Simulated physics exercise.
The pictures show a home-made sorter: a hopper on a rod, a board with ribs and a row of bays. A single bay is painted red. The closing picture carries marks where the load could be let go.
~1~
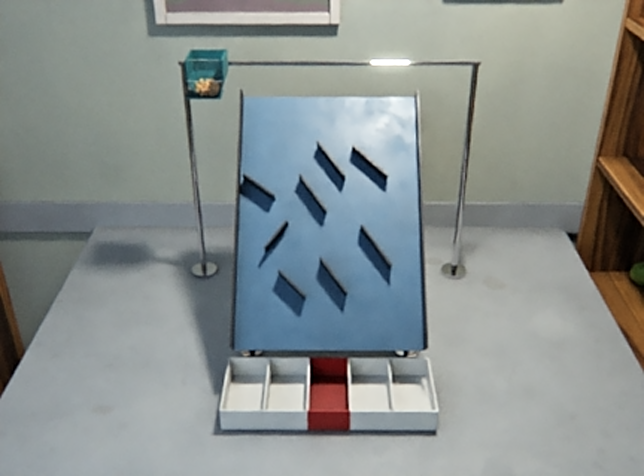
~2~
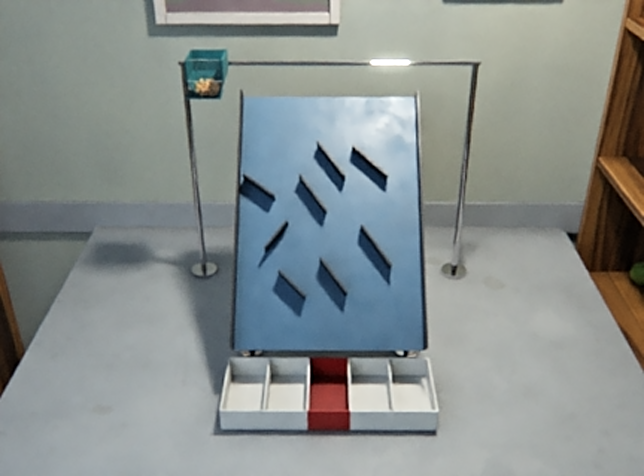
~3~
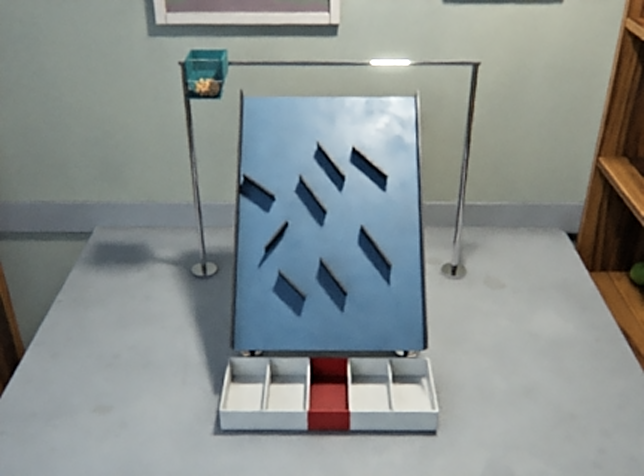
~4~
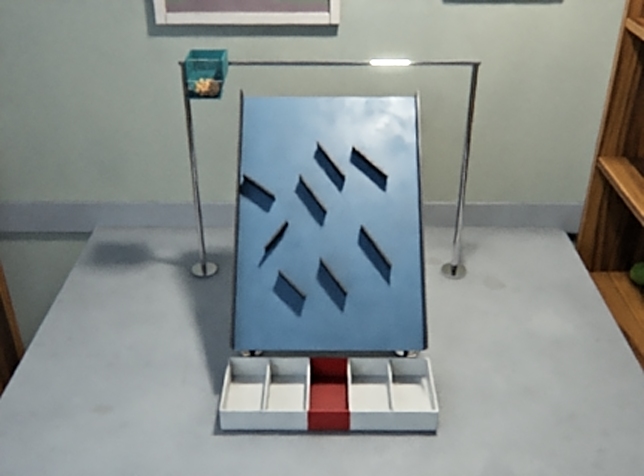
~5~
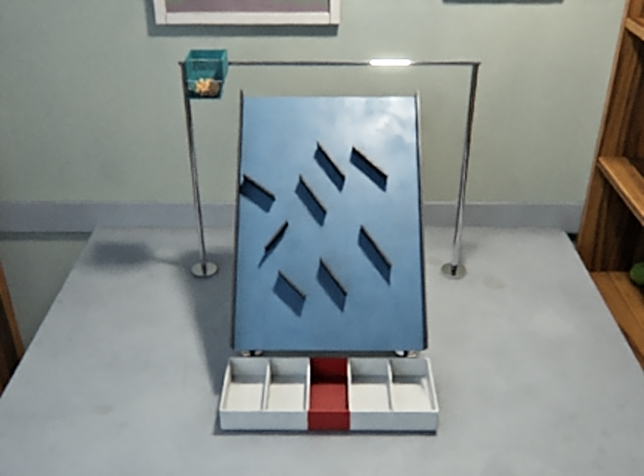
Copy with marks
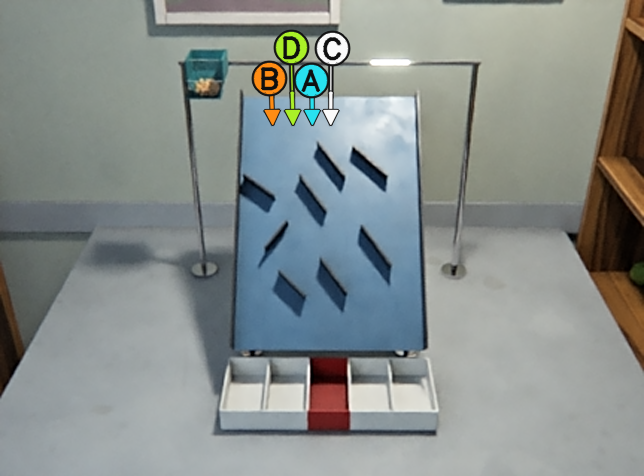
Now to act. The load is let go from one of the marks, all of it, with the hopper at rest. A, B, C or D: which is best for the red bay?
Best: B.
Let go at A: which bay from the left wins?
The fifth.
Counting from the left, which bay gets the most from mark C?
It is the fifth one.
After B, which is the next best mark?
The answer is D.
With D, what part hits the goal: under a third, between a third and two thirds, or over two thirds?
Mark D gives under a third.
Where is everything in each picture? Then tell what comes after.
Hopper near (208, 85), round wooden beads, door shut, in the first picture.
Ribs (318, 141) to (345, 175), (353, 145) to (388, 175), (243, 174) to (274, 195), in the second picture.
Ribs (300, 174) to (326, 210), (264, 248) to (287, 220), (361, 224) to (392, 265), in the third picture.
Ribs (278, 270) to (305, 296), (321, 258) to (346, 292), in the fourth picture.
Red bay near (329, 419), number 3 of 5 from the left, in the fifth picture.
On the marked copy, mark A meets the board at (312, 119); mark B meets the board at (272, 119); mark C meets the board at (330, 119); mark D meets the board at (292, 119).
With A, only a few in the red bay, close to two thirds in other bays, close to a third outside the box.
With B, close to a quarter in the red bay, close to half in other bays, only a few held on the board, close to a quarter outside the box.
With C, only a few in the red bay, close to two thirds in other bays, close to a quarter outside the box.
With D, a small share in the red bay, close to half in other bays, close to a third outside the box.
